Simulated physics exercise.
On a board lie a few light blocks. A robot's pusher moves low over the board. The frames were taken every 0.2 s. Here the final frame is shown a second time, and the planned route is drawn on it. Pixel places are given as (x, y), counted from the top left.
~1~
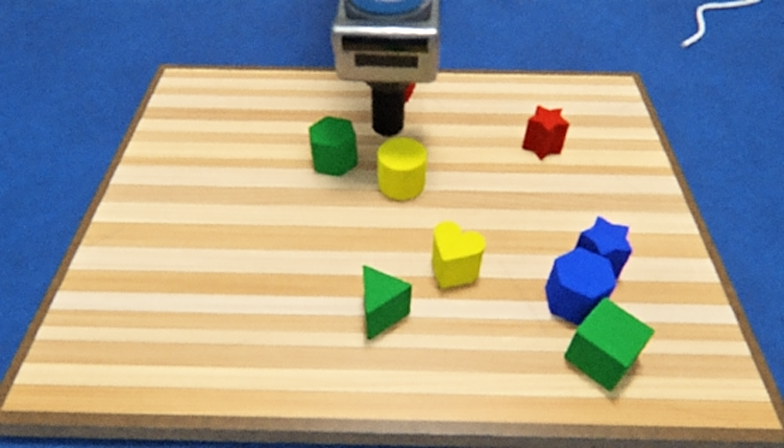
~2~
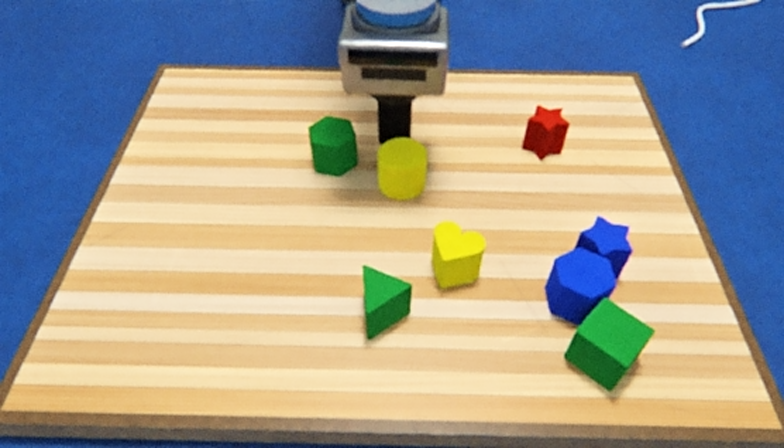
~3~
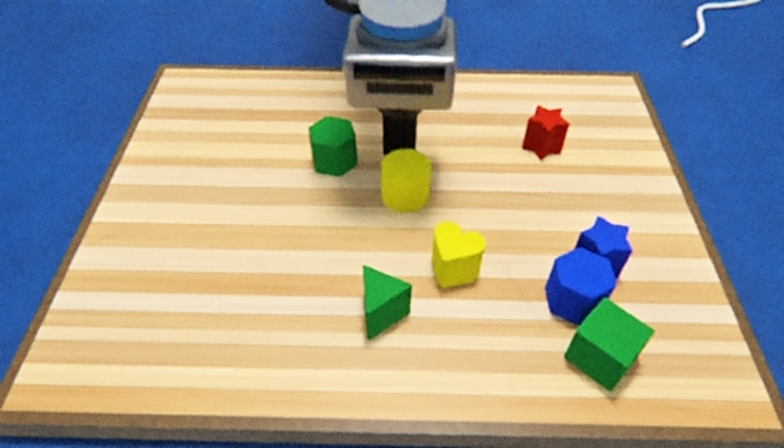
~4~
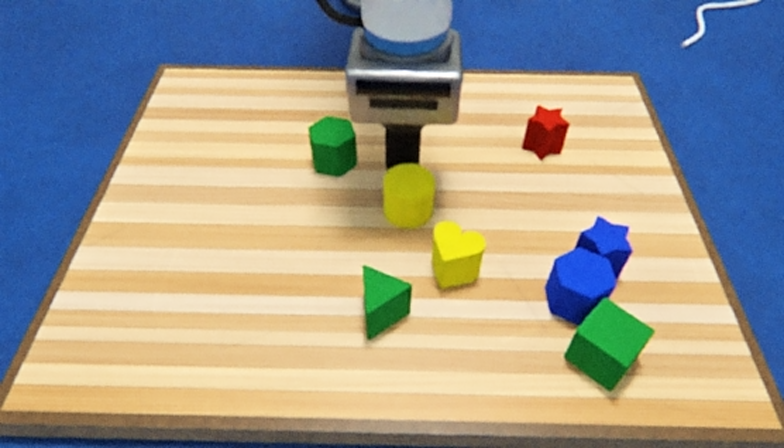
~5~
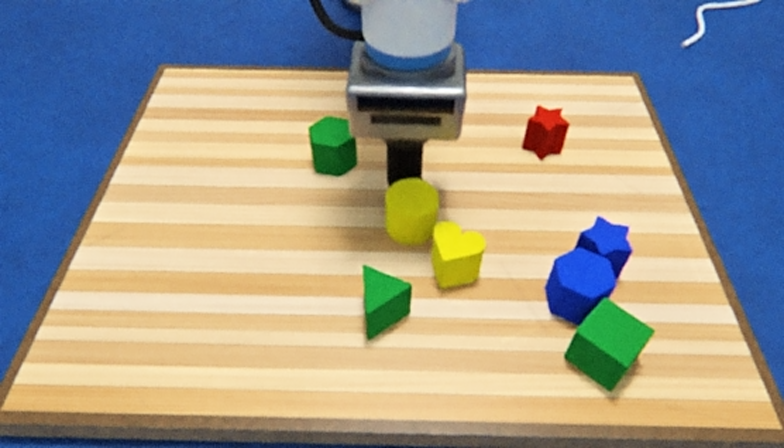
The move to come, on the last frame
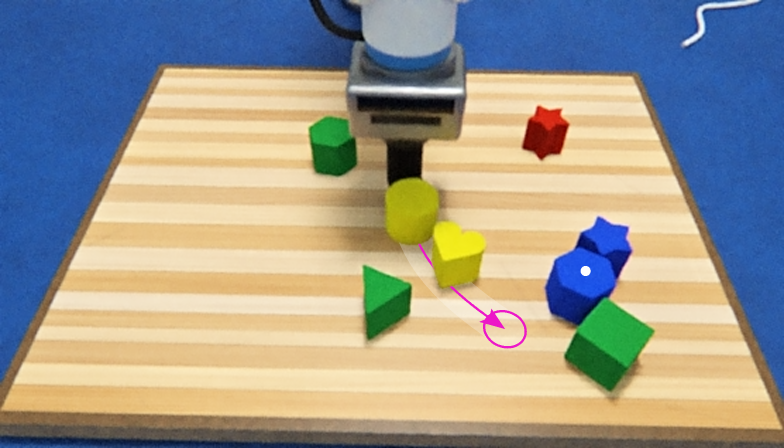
A robot arm lowered its dark pusher behind the yellow round block and slowly pushed it a short way down the board, close to the yellow heart, while the other colored blocks stayed still.
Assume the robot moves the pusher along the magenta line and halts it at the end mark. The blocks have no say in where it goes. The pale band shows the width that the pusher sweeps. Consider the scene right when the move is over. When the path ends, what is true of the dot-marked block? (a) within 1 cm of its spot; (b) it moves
a - within 1 cm of its spot.
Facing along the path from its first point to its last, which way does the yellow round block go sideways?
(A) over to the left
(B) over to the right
The one that fits is B, over to the right.
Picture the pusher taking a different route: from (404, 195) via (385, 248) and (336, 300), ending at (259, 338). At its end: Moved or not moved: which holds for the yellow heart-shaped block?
Once the path ends, it is somewhere new.
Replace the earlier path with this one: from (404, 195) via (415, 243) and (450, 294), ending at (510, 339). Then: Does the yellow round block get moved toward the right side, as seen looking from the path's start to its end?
It seems so.
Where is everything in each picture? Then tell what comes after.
The first frame shows pusher's lower end at (388, 127); green triangle at (381, 286); yellow round block at (402, 153); yellow heart-shaped block at (457, 240); blue hexagon at (586, 271).
The second frame shows pusher at (394, 139); blocks still.
The third frame shows pusher at (399, 152); yellow round block at (406, 165).
The fourth frame shows pusher at (403, 166); yellow round block at (409, 180).
The fifth frame shows pusher at (404, 180); green triangle at (381, 286); yellow round block at (412, 196); yellow heart-shaped block at (457, 240); blue hexagon at (586, 271).
Drawn move, from (404, 195) via (417, 240) and (451, 286), ending at (505, 329); the dot is on the blue hexagon.
The first path, step by step. One third of the way, pusher at (419, 227); yellow round block at (421, 248); yellow heart-shaped block at (475, 263), turned 65° anticlockwise.
Two thirds of the way, pusher at (454, 273); green triangle at (377, 293), turned 35° clockwise; yellow round block at (433, 295); yellow heart-shaped block at (491, 276), turned 95° anticlockwise.
At the end, pusher at (509, 316); green triangle at (377, 293), turned 35° clockwise; yellow round block at (436, 301); yellow heart-shaped block at (554, 310), turned 110° anticlockwise; blue hexagon still.
